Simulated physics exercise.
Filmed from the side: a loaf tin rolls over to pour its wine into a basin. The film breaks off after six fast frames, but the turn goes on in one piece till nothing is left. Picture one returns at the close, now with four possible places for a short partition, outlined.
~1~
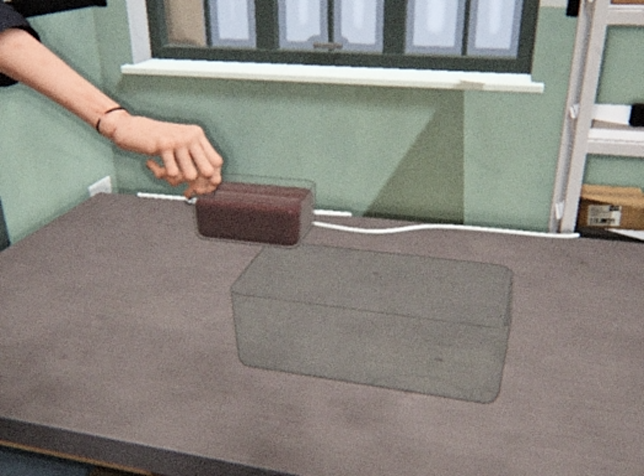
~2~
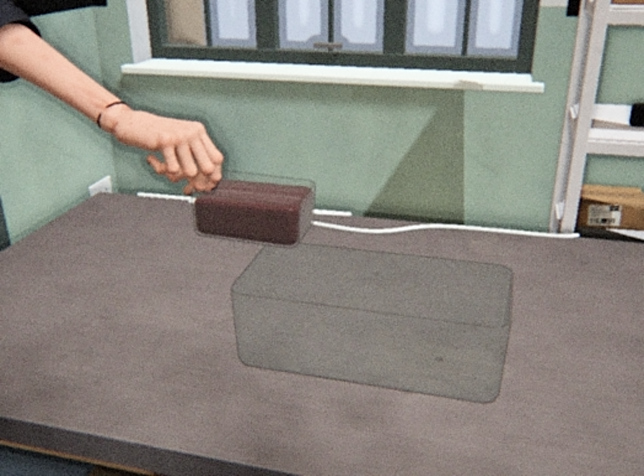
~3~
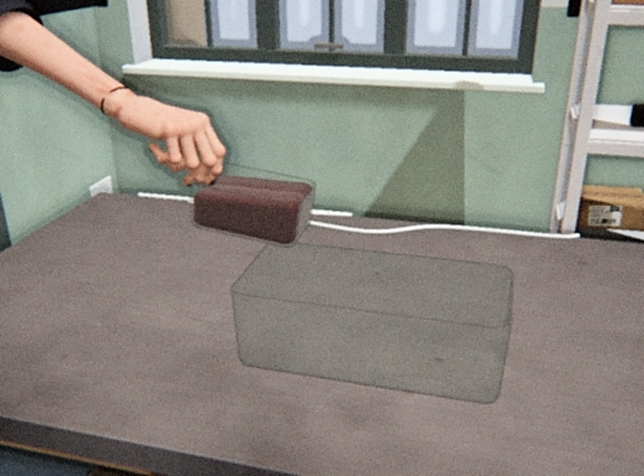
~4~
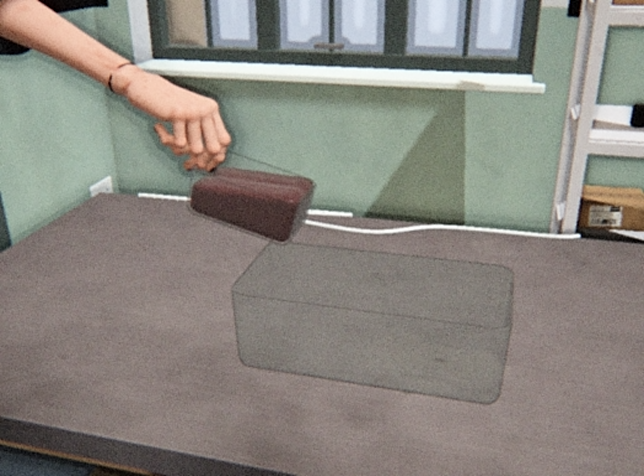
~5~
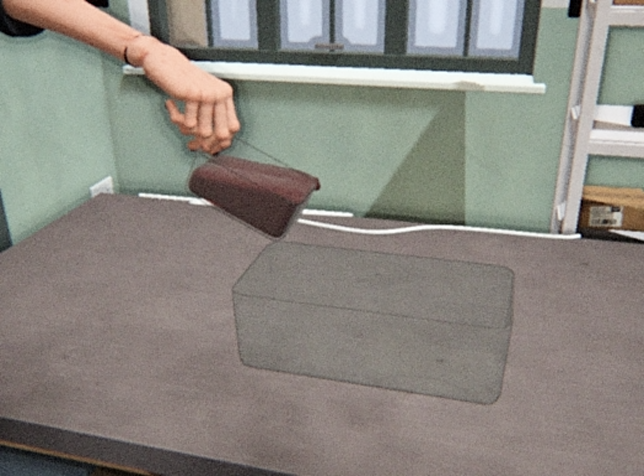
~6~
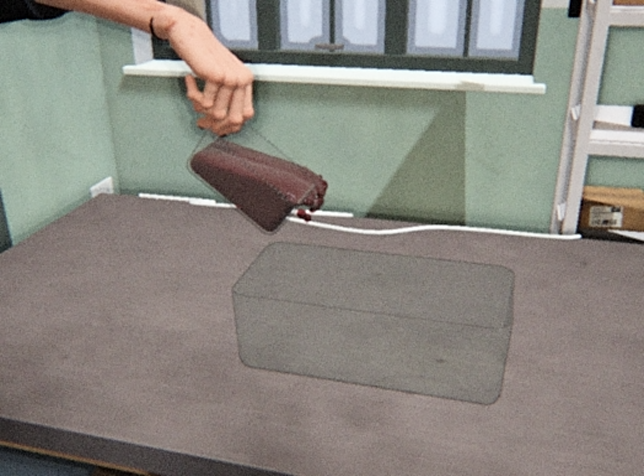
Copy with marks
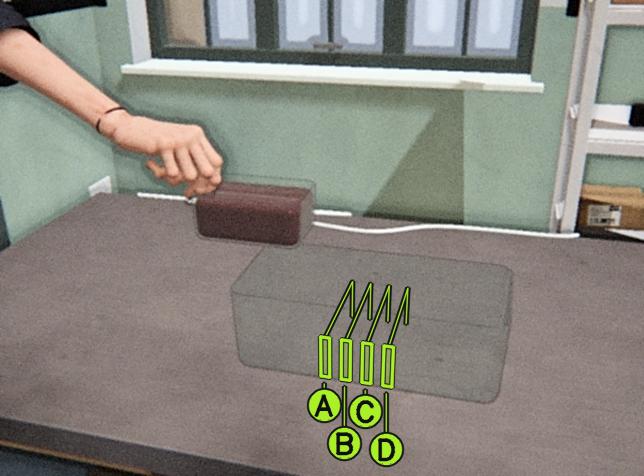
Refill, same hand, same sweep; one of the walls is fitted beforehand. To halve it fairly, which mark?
D beats the others.
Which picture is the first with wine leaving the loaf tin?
In picture 4.
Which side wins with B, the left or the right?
More ends on the right.
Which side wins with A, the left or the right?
More ends on the right.
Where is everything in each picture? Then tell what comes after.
Upright, lip at (306, 192); basin from (239, 360) to (499, 400); nothing has left yet.
Upright, lip at (306, 192); nothing has left yet.
Tipped about 7°, lip at (307, 192); nothing has left yet.
Tipped about 15°, lip at (307, 193); wine is over the lip, down to (307, 193).
Tipped about 25°, lip at (307, 193); wine is over the lip, down to (307, 193).
Tipped about 38°, lip at (307, 193); wine is over the lip, down to (314, 211).
On the marked copy, A at (324, 383); B at (344, 386); C at (365, 390); D at (386, 393).
If A is chosen, about 5 % ends left of the wall and 92 % right of it; 3 % is lost outside.
If B is chosen, about 13 % ends left of the wall and 82 % right of it; 5 % is lost outside.
If C is chosen, about 26 % ends left of the wall and 70 % right of it; 4 % is lost outside.
If D is chosen, about 53 % ends left of the wall and 44 % right of it; 3 % is lost outside.
